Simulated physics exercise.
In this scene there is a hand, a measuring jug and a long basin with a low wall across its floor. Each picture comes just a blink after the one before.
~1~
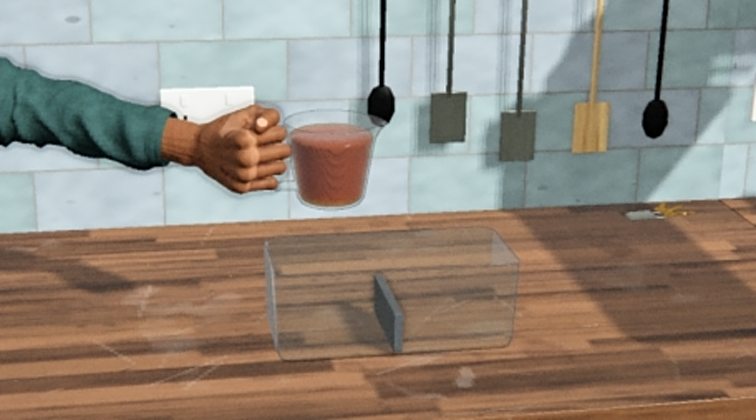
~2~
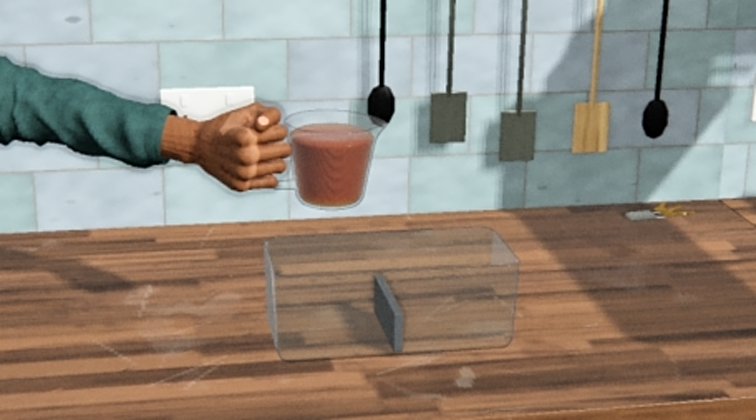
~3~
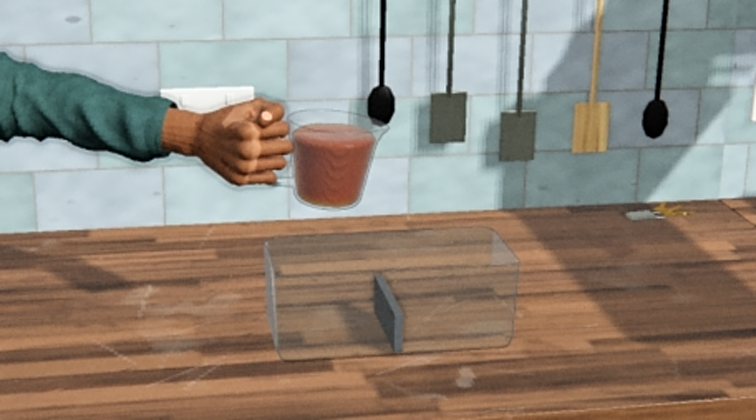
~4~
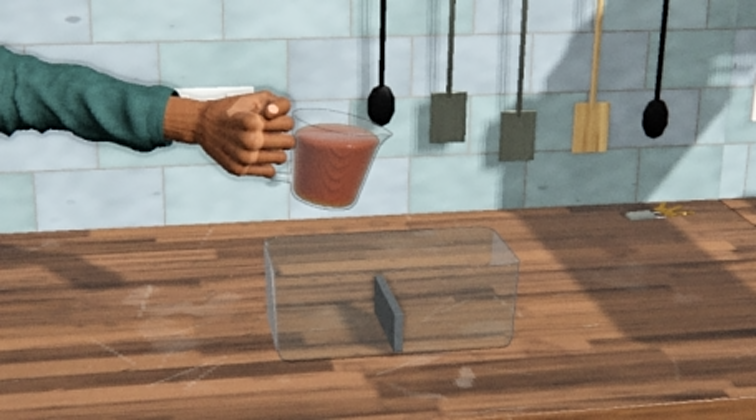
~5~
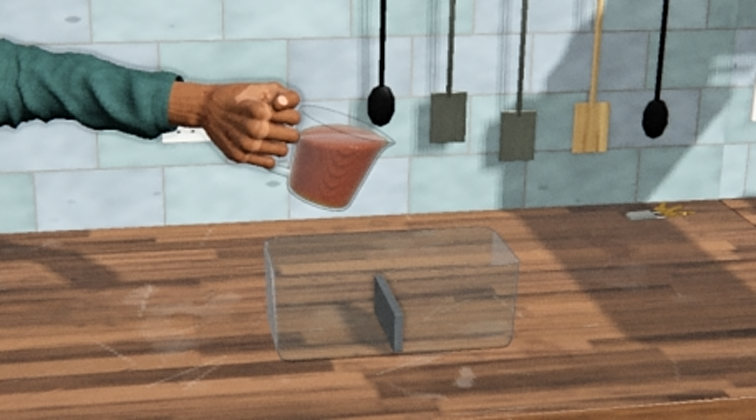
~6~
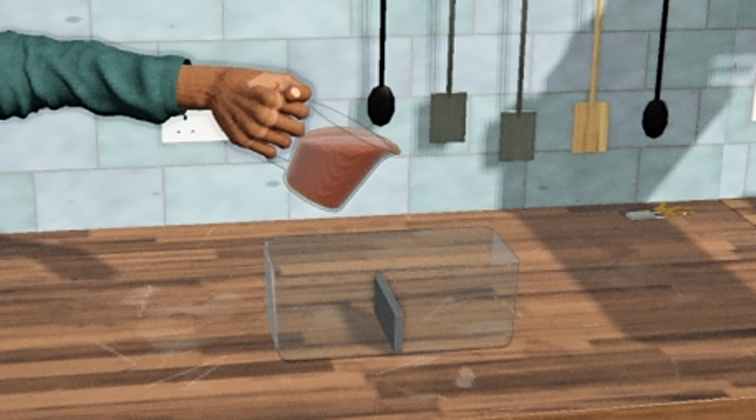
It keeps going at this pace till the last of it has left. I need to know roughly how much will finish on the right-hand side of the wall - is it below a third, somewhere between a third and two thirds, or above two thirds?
Expect above two thirds of it there.
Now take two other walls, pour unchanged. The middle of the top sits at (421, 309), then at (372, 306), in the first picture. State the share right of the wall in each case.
About 60 and 95 per cent.
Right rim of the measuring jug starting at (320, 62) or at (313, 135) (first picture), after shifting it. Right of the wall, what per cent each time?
In order, some 25 and 5 percent.
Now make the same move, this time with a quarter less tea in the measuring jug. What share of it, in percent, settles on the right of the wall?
Roughly 95 in a hundred.
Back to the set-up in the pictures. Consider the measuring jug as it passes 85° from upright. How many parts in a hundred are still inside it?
My estimate is close to 50 percent remaining.
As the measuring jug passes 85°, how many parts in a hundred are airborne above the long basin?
Share: Approx. 25 %.
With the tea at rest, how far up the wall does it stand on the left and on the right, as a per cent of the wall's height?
Some 0 per cent left and 50 right.
A moment on, the measuring jug is tipped on its side and 49 per cent is still to pour, 0 is left of the wall and 26 right of it.
Next, the measuring jug is tipped right over and 8 per cent is still to pour, 2 is left of the wall and 82 right of it.
Then the measuring jug is tipped right over and 0 per cent is still to pour, 3 is left of the wall and 96 right of it.
Later the measuring jug is tipped right over and 0 per cent is still to pour, 3 is left of the wall and 96 right of it.
At rest 3 per cent lies left of the wall, 96 right of it and 1 outside.
